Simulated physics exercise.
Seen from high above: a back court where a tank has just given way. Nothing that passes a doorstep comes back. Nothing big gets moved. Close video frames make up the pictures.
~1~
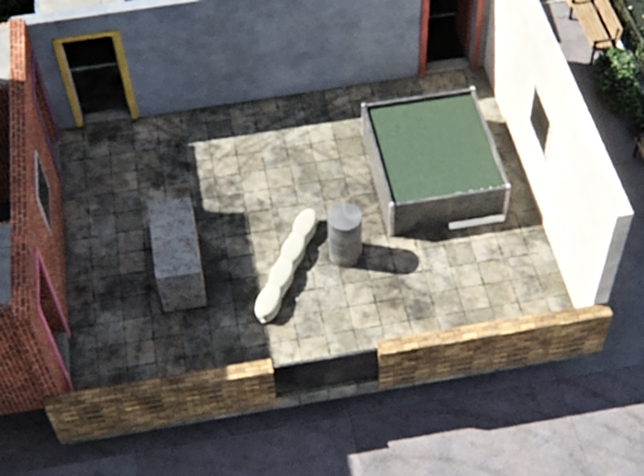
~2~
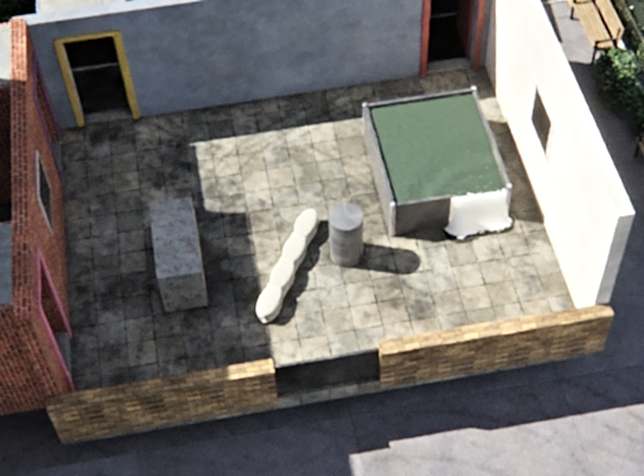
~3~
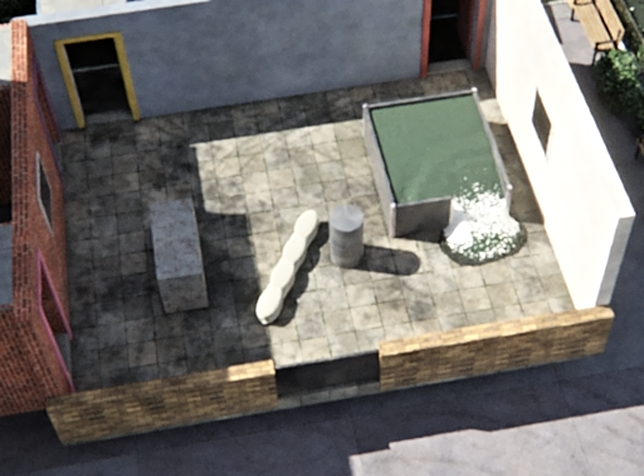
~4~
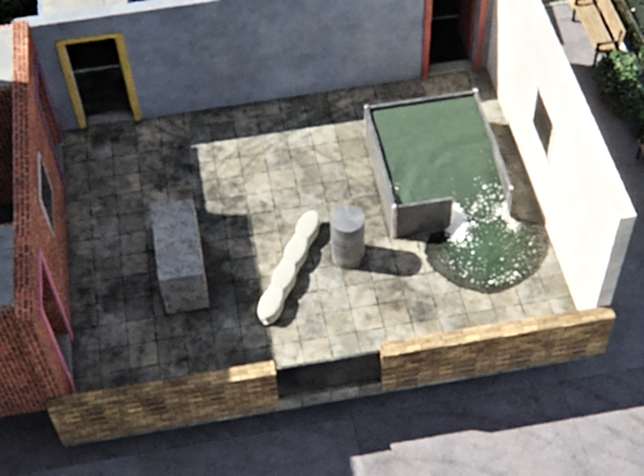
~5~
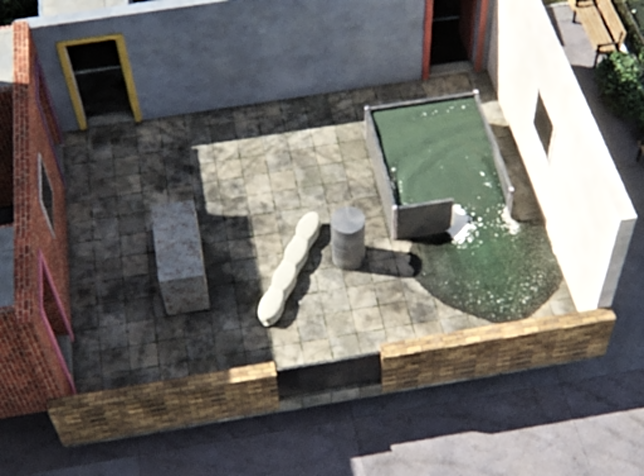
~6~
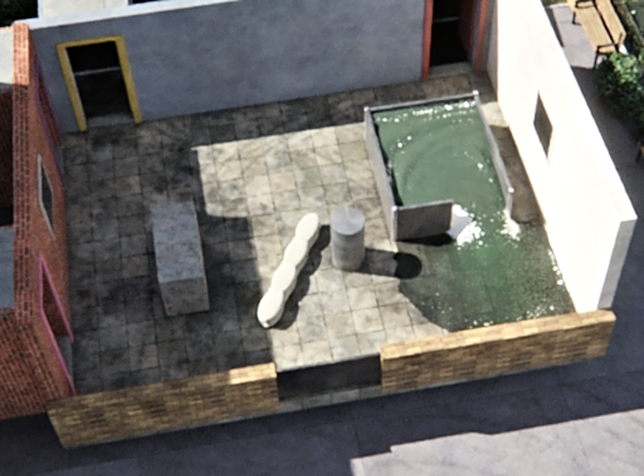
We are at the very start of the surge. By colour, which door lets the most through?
Yellow is the one.
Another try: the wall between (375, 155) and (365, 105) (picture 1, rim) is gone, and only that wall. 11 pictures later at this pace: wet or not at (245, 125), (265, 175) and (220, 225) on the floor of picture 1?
The first spot is soaked through, the second is soaked through and the third is soaked through.
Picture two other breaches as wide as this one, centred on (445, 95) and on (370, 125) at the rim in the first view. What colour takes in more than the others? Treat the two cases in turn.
Case 1 - the red-painted one. Case 2 - the purple-painted one.
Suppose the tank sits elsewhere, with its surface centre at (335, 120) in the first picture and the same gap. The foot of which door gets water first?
That would be the one in pink.
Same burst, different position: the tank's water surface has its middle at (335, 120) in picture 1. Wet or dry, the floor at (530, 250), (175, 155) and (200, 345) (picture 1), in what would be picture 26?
Log, spots in order: Taken by the flood / unwetted / taken by the flood.
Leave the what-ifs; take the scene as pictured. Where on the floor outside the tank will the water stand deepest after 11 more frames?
Around (569, 340).
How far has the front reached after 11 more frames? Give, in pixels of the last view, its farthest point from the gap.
Approximate pixel: (275, 389).
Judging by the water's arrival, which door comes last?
My pick is the yellow-painted one.
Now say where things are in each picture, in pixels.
Still water in the open tank at (433, 148), in the first picture.
Water pours out at (477, 209) and has run to (510, 226), in the second picture.
Water pours out at (477, 212) and has run to (458, 259), in the third picture.
The front is at (487, 289), out from the gap at (478, 214), in the fourth picture.
Water pours out at (478, 215) and has run to (519, 317), in the fifth picture.
Water pours out at (478, 216) and has run to a hidden place, in the sixth picture.
A moment on, water covers 15 % of the floor; yellow door not reached, pink door not reached, red door not reached, purple door not reached.
Next, water covers 20 % of the floor; yellow door not reached, pink door not reached, red door not reached, purple door not reached.
Then, water covers 35 % of the floor; yellow door not reached, pink door not reached, red door not reached, purple door not reached.
Later, water covers 55 % of the floor; yellow door not reached, pink door wet at the sill, nothing in, red door wet at the sill, nothing in, purple door not reached.
In the end, water covers 85 % of the floor; yellow door some in, pink door wet at the sill, nothing in, red door a trickle in, purple door wet at the sill, nothing in; the yellow door has let in the most.
